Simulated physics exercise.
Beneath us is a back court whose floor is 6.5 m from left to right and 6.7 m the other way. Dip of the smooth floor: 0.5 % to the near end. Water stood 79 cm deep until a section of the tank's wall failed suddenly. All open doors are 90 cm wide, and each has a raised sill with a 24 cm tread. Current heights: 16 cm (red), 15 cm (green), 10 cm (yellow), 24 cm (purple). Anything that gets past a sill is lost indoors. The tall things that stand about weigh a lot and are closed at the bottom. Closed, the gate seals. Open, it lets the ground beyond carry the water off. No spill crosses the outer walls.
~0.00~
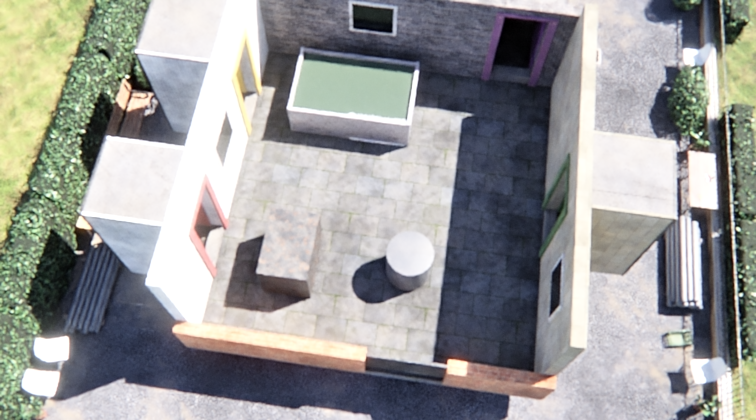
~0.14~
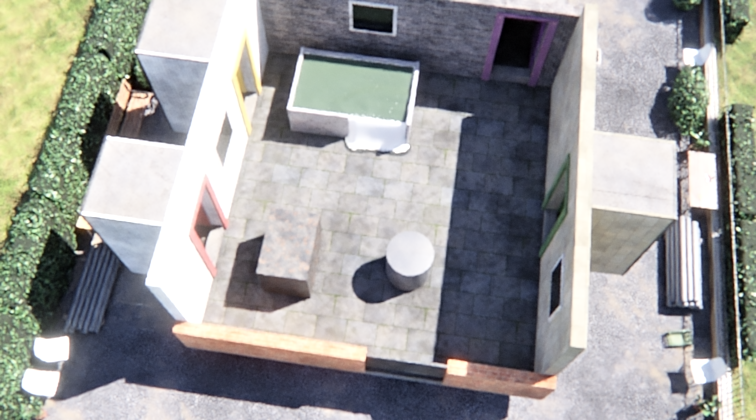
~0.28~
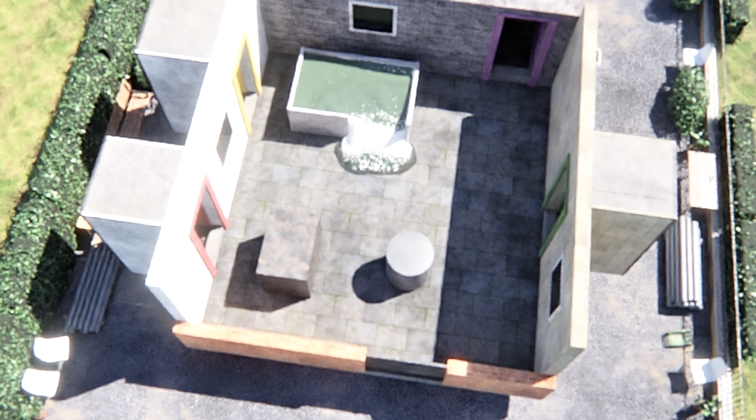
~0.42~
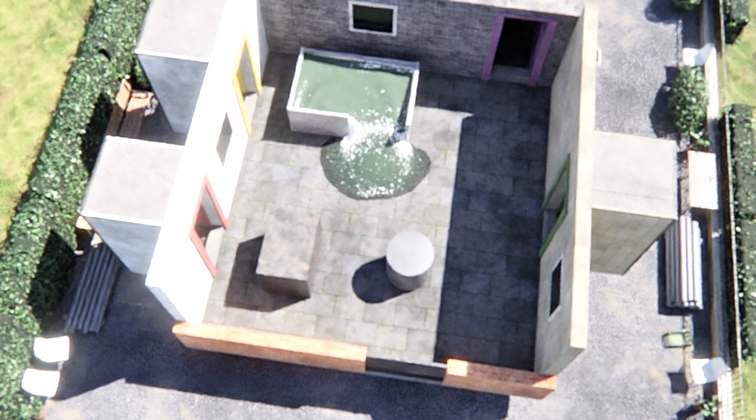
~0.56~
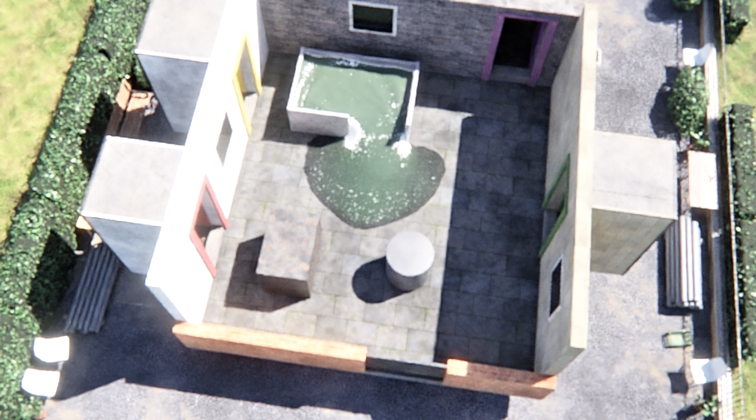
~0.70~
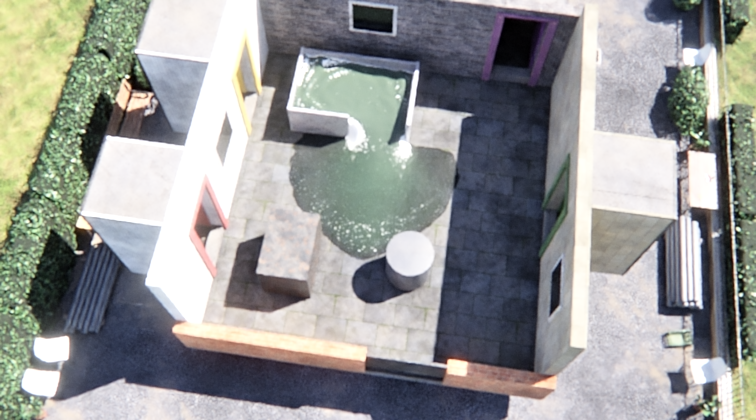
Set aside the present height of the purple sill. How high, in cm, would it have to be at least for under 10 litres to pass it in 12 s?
At least about 9 cm.
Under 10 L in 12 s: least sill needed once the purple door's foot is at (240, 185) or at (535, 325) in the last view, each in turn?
About 8.0 cm for the first and 18 cm for the second.
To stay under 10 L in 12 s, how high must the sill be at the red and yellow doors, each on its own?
You'd want about 12.0 centimetres at red and about 5.5 centimetres at yellow.
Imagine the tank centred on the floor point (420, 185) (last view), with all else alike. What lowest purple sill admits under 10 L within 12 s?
Roughly 9.0 centimetres.
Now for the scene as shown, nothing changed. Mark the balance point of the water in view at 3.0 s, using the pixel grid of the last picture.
Around (373, 215).
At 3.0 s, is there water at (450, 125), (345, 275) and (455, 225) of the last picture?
So the three spots come out spared, swamped, swamped, in that order.
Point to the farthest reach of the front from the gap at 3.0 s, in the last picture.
Look about (533, 382) in the last picture.
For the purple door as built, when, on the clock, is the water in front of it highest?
That happens close to 9.0 s on the clock.
After 1.4 s water covers 35 % of the floor, deepest (38 cm) near (399, 247); it has not reached the purple door.
After 3.0 s water covers 60 % of the floor, deepest (32 cm) near (318, 351); it has not reached the purple door.
After 12.0 s water covers 100 % of the floor, deepest (14 cm) near (344, 75); 8 cm at the purple door, 0 litres in over its 24 cm sill.
At the purple door as built, the water arrived by 7.0 s and peaked near 12 cm at 8.8 s.
Run again over the same 12 s with other heights there, 22 litres in over 7.5 cm, 4 litres over 10 cm. The limit of 10 litres is kept from about 9 cm up.
